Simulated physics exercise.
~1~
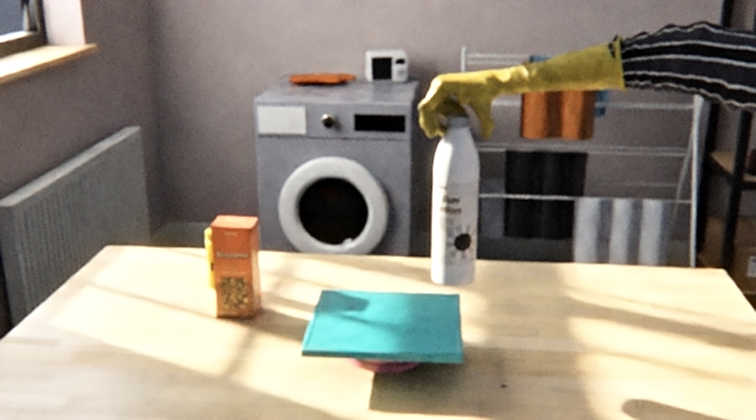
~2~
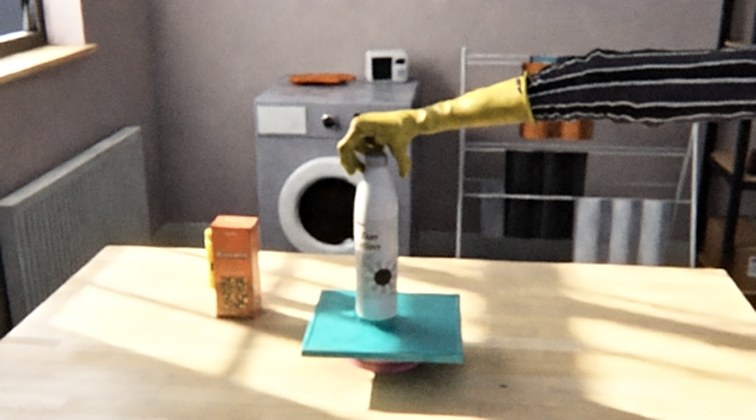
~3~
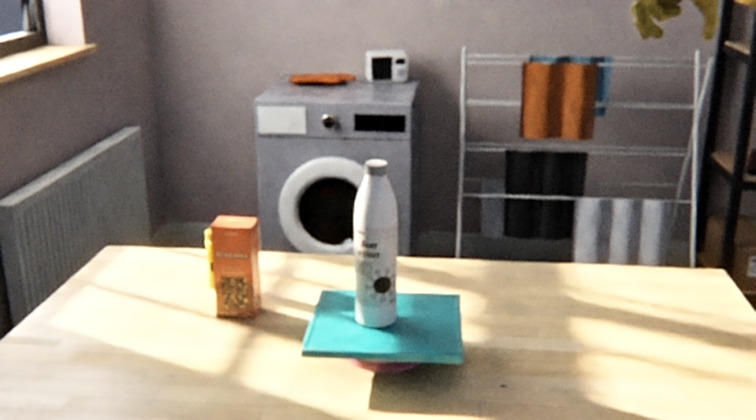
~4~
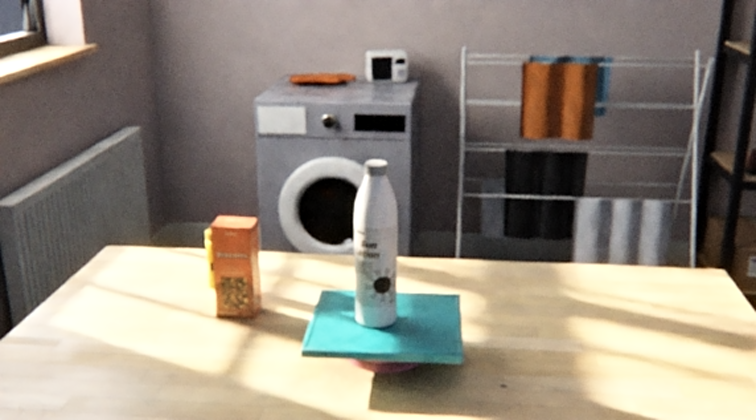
A gloved hand lowers a white bottle onto a turquoise tray, withdraws, and the bottle stays upright.
